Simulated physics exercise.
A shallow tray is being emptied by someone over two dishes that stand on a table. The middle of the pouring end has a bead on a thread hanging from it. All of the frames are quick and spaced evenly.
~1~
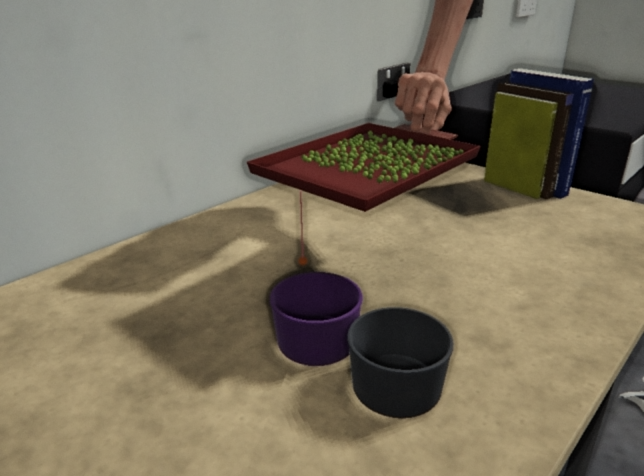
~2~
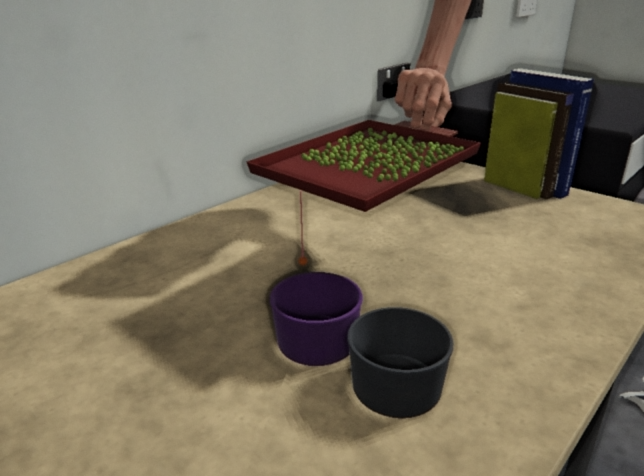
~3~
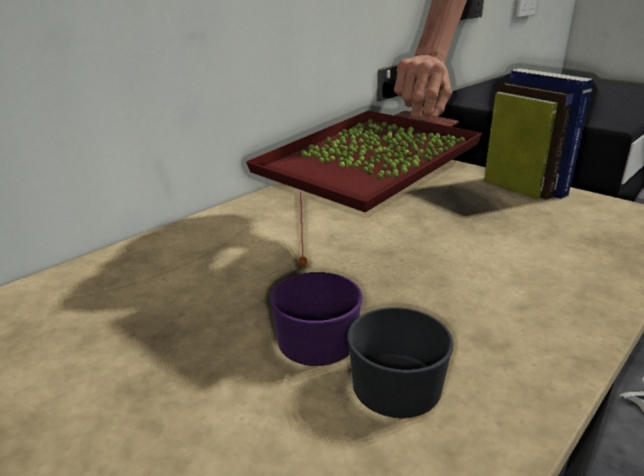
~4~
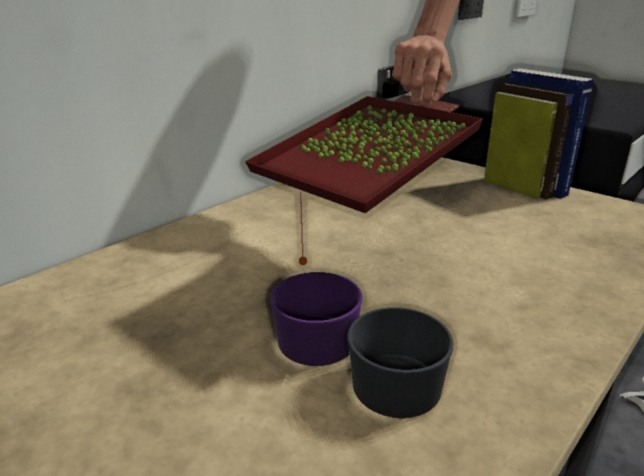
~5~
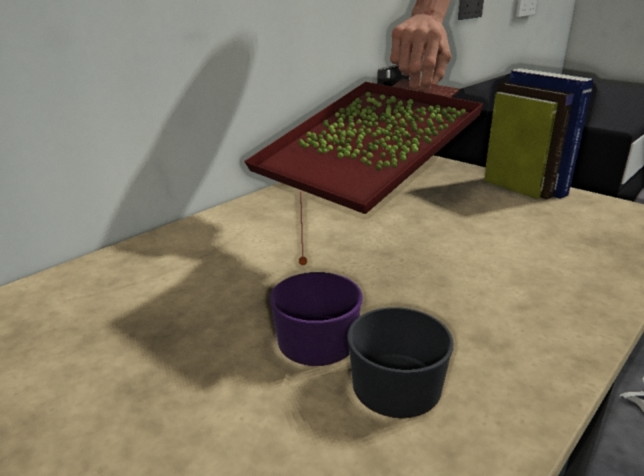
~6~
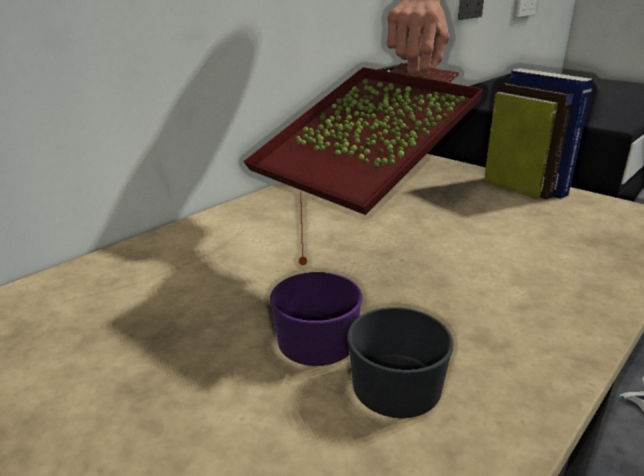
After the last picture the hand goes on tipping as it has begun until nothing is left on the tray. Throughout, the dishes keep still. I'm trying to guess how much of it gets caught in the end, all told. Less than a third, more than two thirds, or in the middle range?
I'd say the middle range, from a third to two thirds.
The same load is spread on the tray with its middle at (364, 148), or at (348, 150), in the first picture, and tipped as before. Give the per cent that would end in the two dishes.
From the first start you get 50 in a hundred, from the second 60 in a hundred.
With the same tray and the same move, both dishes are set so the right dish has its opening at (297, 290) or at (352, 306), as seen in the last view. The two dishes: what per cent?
Some 60 percent in the first case, 70 percent in the second.
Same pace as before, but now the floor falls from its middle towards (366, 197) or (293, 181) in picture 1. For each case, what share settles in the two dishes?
Lab note: Try one about 50 %, try two about 10 %.
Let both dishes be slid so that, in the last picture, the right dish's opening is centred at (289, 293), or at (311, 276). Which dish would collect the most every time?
In turn: The dish on the right-hand side, then the dish on the right-hand side.
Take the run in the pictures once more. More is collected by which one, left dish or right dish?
That would be the left-hand one.
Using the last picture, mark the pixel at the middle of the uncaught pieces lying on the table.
I'd put the middle somewhere around (244, 351) in the last picture.
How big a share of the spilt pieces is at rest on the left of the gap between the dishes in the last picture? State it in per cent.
90 in a hundred, roughly.
Just after the last frame, tray tipped steeply; roughly two thirds on the tray; just a few in the right dish; about a tenth in the left dish; about a tenth outside both; about a tenth in the air.
A moment on, tray tipped past a quarter turn; roughly a quarter on the tray; just a few in the right dish; roughly a quarter in the left dish; roughly a quarter outside both; roughly a third in the air.
Further on, tray tipped past a quarter turn; just a few in the right dish; roughly half in the left dish; roughly half outside both.
When it is over, tray tipped past a quarter turn; just a few in the right dish; roughly half in the left dish; roughly half outside both.
